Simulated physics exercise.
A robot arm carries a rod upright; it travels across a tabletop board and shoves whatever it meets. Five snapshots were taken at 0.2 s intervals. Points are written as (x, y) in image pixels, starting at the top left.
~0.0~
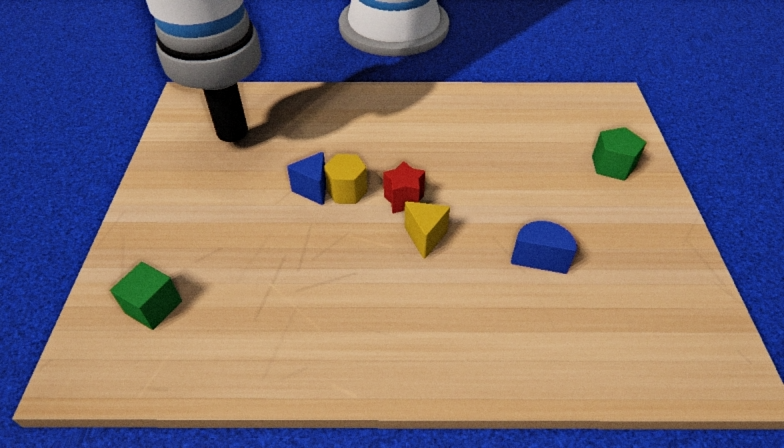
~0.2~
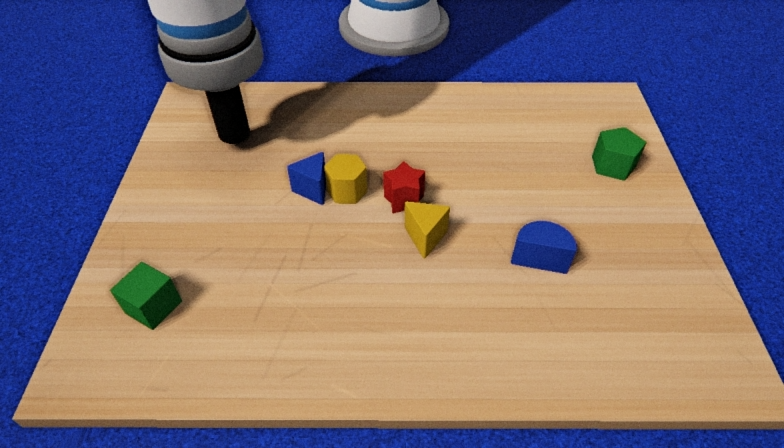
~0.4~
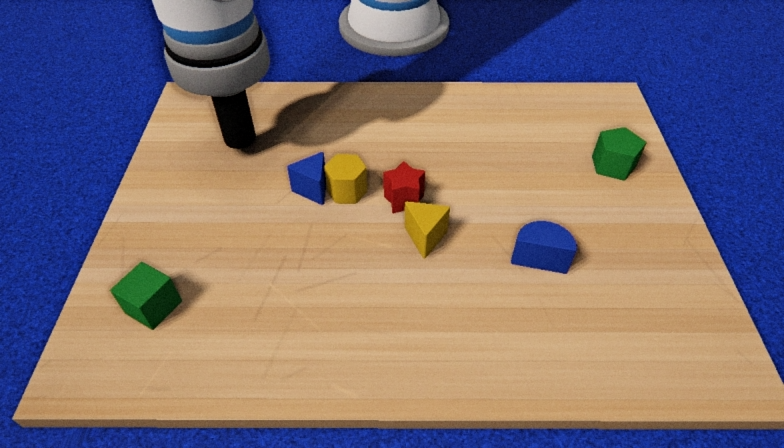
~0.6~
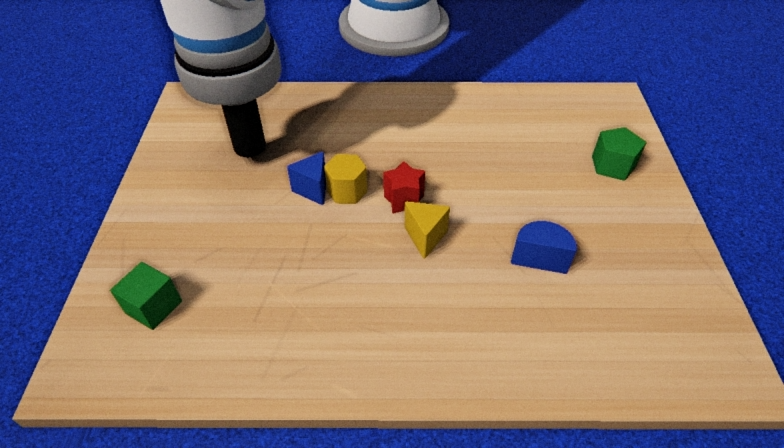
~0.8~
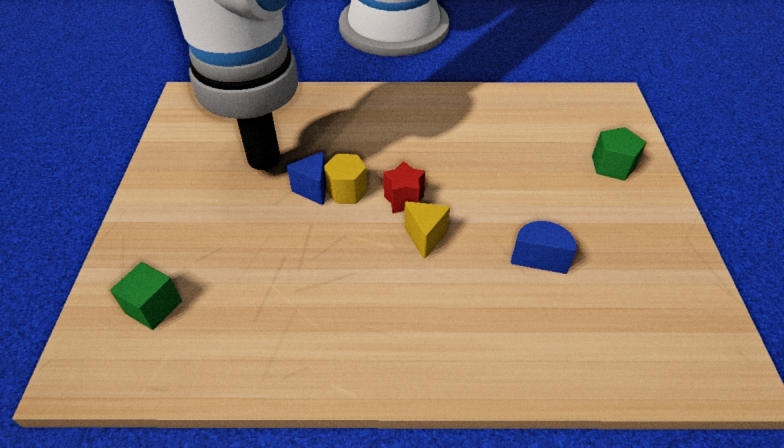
On a wooden board, a robot arm's black rod moves slightly right toward still blocks.
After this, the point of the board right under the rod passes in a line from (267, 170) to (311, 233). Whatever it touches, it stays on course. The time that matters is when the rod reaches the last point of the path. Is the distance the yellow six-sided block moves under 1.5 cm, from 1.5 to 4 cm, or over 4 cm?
It travels less than 1.5 cm.
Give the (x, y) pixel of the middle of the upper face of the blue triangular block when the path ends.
The answer is (331, 187).
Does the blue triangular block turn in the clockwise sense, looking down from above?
No, that is not what happens.
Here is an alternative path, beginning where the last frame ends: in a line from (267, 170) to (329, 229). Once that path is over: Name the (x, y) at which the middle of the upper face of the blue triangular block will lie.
It will end up at (354, 191).
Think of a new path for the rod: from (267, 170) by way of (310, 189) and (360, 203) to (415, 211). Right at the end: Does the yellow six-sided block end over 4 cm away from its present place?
The answer is yes.
On the path given first. One third of the way, rod at (279, 180); blue triangular block at (313, 168), turned 20° anticlockwise.
Two thirds of the way, rod at (294, 201); blue triangular block at (324, 181), turned 60° anticlockwise; yellow six-sided block at (353, 165), turned 20° anticlockwise.
At the end, rod at (310, 224); blue triangular block at (331, 187), turned 85° anticlockwise; yellow six-sided block at (353, 165), turned 25° anticlockwise.
